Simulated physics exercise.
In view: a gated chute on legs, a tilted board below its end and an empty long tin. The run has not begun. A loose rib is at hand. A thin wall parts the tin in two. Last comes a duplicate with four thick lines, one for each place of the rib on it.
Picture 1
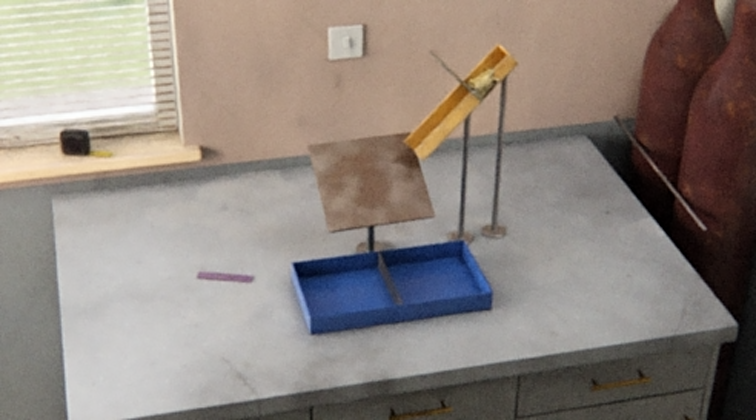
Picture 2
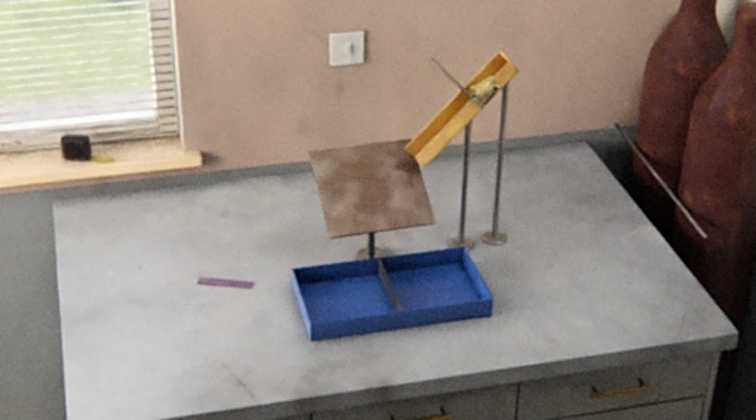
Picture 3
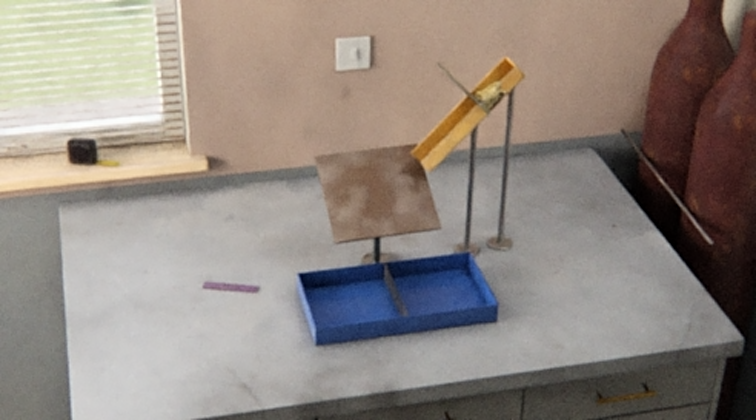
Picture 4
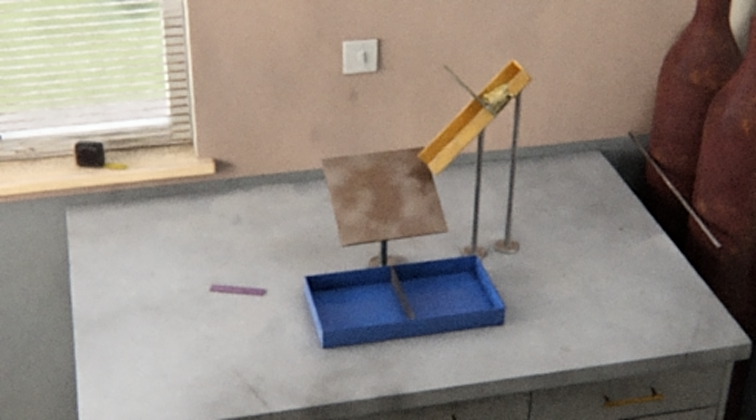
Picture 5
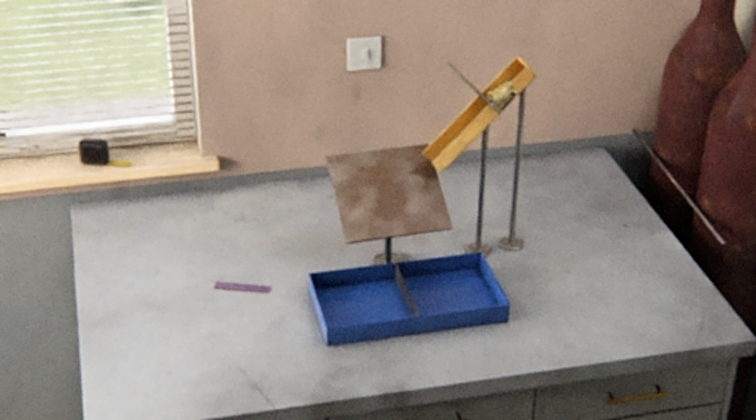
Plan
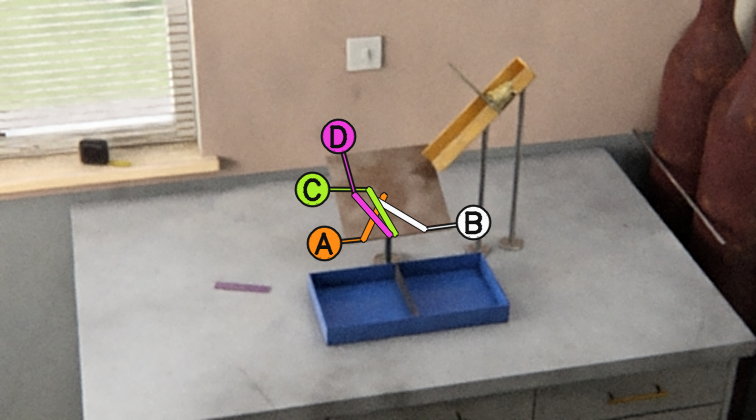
The clip opens on a grey worktop with a gated yellow chute on legs, a tilted brown board below its end, and a divided blue tin in front, with a purple strip lying to the left. The view wavers slightly, the scene shifting down and rightward, while the objects stay still.
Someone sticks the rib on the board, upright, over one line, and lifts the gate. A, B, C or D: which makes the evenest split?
Use line D.
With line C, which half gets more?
More lands on the right.
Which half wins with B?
More lands on the right.
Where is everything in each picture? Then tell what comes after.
The first frame shows load behind the gate at (480, 84), soya beans; lip of the chute at (418, 156), sloping fairly steeply.
The second frame shows middle of the board at (372, 187), tilted fairly steeply; middle of its low edge at (384, 230); of its high edge at (361, 145).
The third frame shows front corners of the tin at (316, 328) and (498, 304); front end of its middle wall at (408, 316).
The fourth frame shows middle of the load at (494, 99); lip at (432, 170).
The fifth frame shows middle of the load at (498, 96); lip at (436, 167).
On the marked copy, line A from (384, 195) to (363, 239); line B from (377, 200) to (424, 229); line C from (369, 189) to (395, 233); line D from (354, 195) to (389, 234).
If A is chosen, of what is caught, nearly all in the left half, a small part in the right.
If B is chosen, of what is caught, a small part in the left half, most in the right.
If C is chosen, of what is caught, about a quarter in the left half, most in the right.
If D is chosen, of what is caught, about half in the left half, about half in the right.
